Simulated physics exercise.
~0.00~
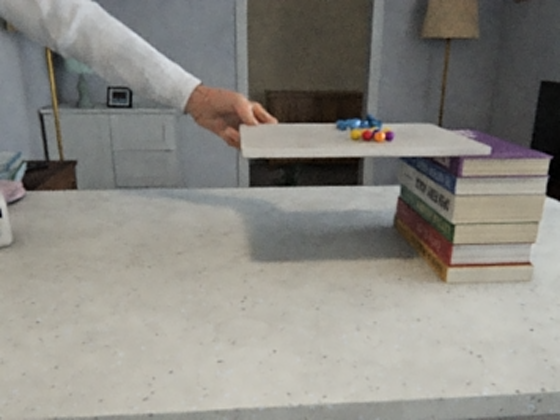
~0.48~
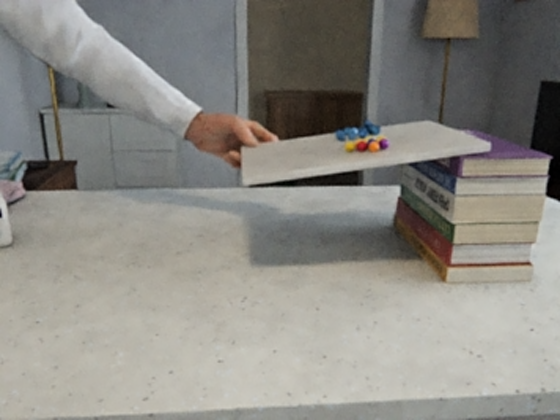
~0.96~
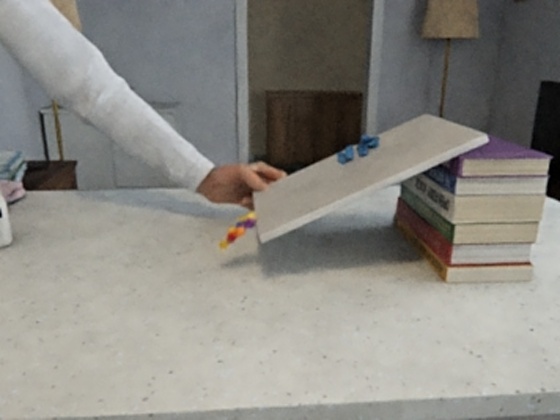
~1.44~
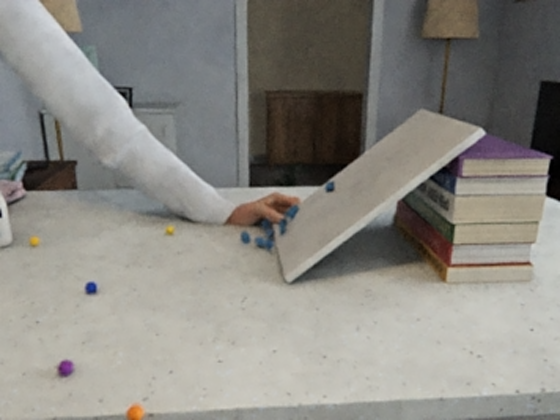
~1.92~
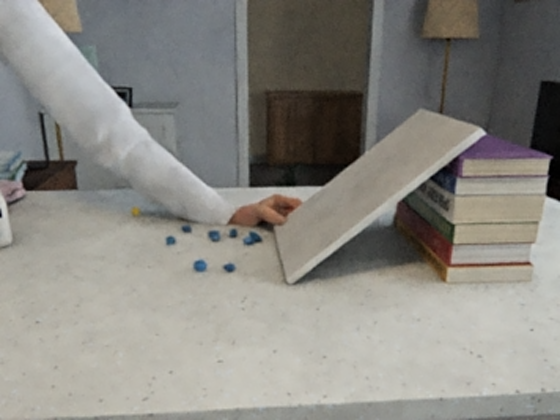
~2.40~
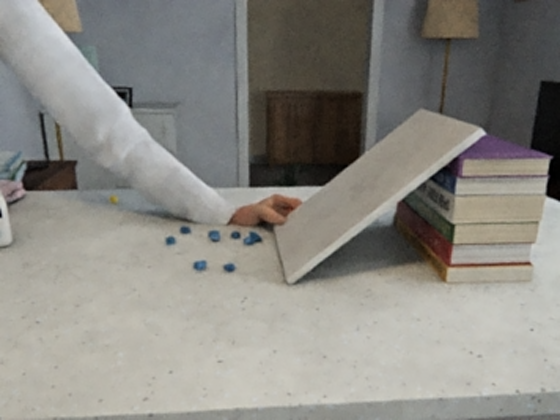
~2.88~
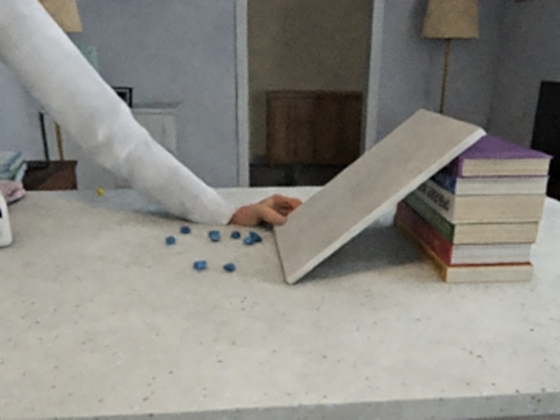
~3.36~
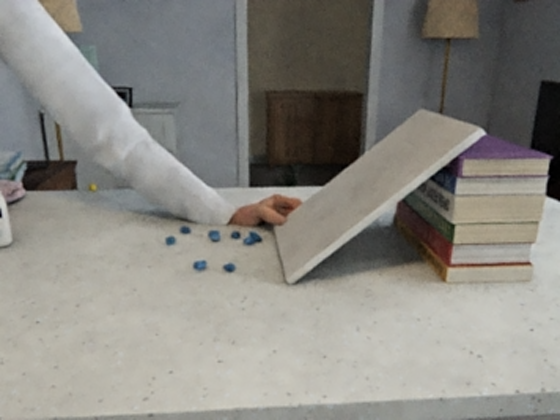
In this clip, a hand lowers one end of a board propped on a stack of books until it rests on the counter; multicolored balls roll off first and scatter mostly out of view, then small blue pieces slide down and settle near the board's foot.
